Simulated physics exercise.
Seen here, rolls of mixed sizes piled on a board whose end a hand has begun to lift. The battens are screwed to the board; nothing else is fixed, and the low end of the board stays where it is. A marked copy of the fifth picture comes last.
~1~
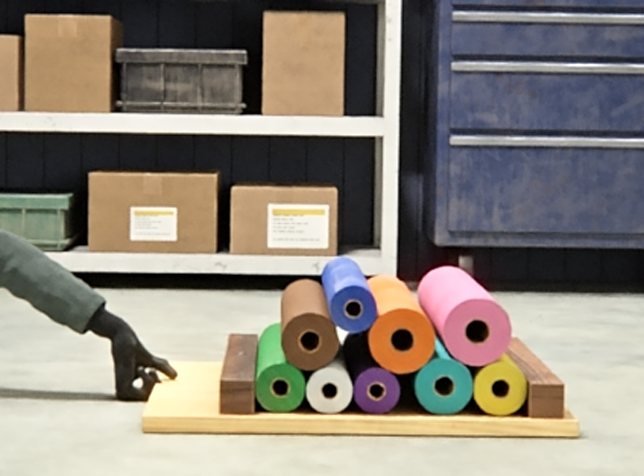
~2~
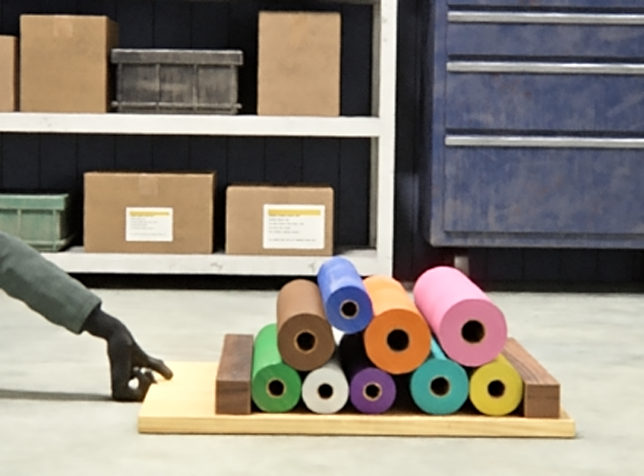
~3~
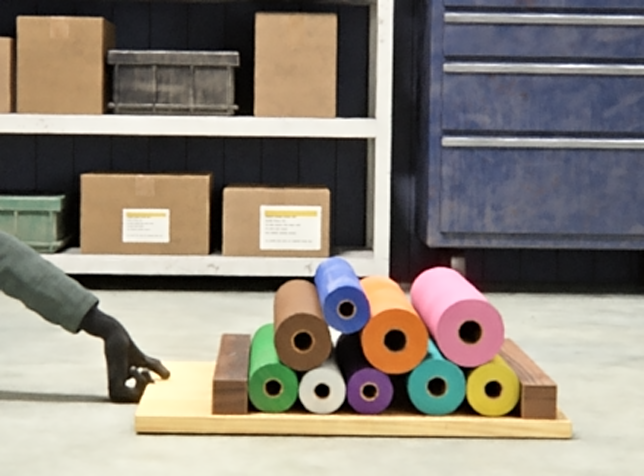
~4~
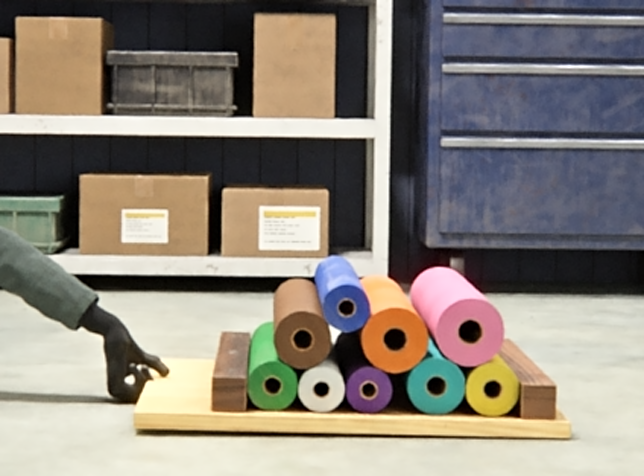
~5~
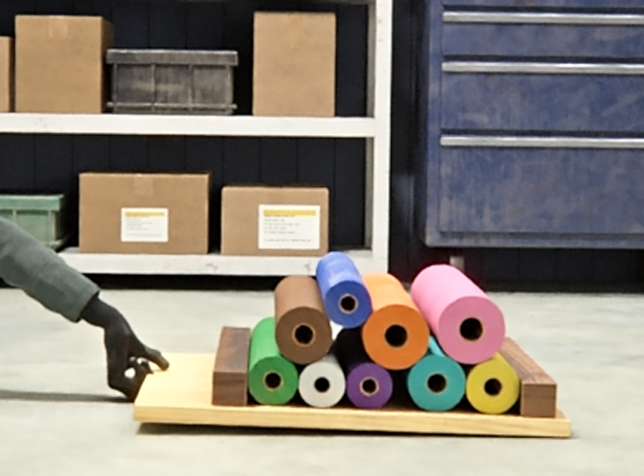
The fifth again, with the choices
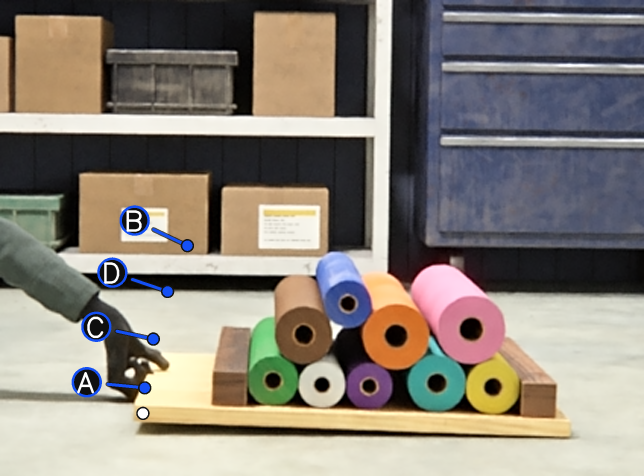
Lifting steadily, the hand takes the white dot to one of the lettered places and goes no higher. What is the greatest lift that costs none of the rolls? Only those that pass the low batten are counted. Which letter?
Mark D is as high as it can go.
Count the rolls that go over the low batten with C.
It comes to none.
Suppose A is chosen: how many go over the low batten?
It comes to none.
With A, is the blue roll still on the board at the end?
The blue roll: Yes.
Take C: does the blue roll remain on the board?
Yes.
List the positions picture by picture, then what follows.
In the first frame, turquoise roll (444, 386); yellow roll (500, 388); brown roll (310, 341).
In the second frame, brown roll (306, 341); orange roll (398, 340).
In the third frame, board (347, 380); blue roll (346, 309).
In the fourth frame, board (346, 379); green roll (272, 386); white roll (322, 389).
In the fifth frame, board (346, 375); green roll (273, 380); white roll (322, 384).
On the copy, A at (144, 388); B at (187, 246); C at (153, 339); D at (167, 292); the white dot at (143, 414).
On D. First, board at 13°.
Then, board at 18°.
Finally, board at 18°, none over the low batten.
By contrast, A none over the low batten; B one over the low batten (pink); C none over the low batten.
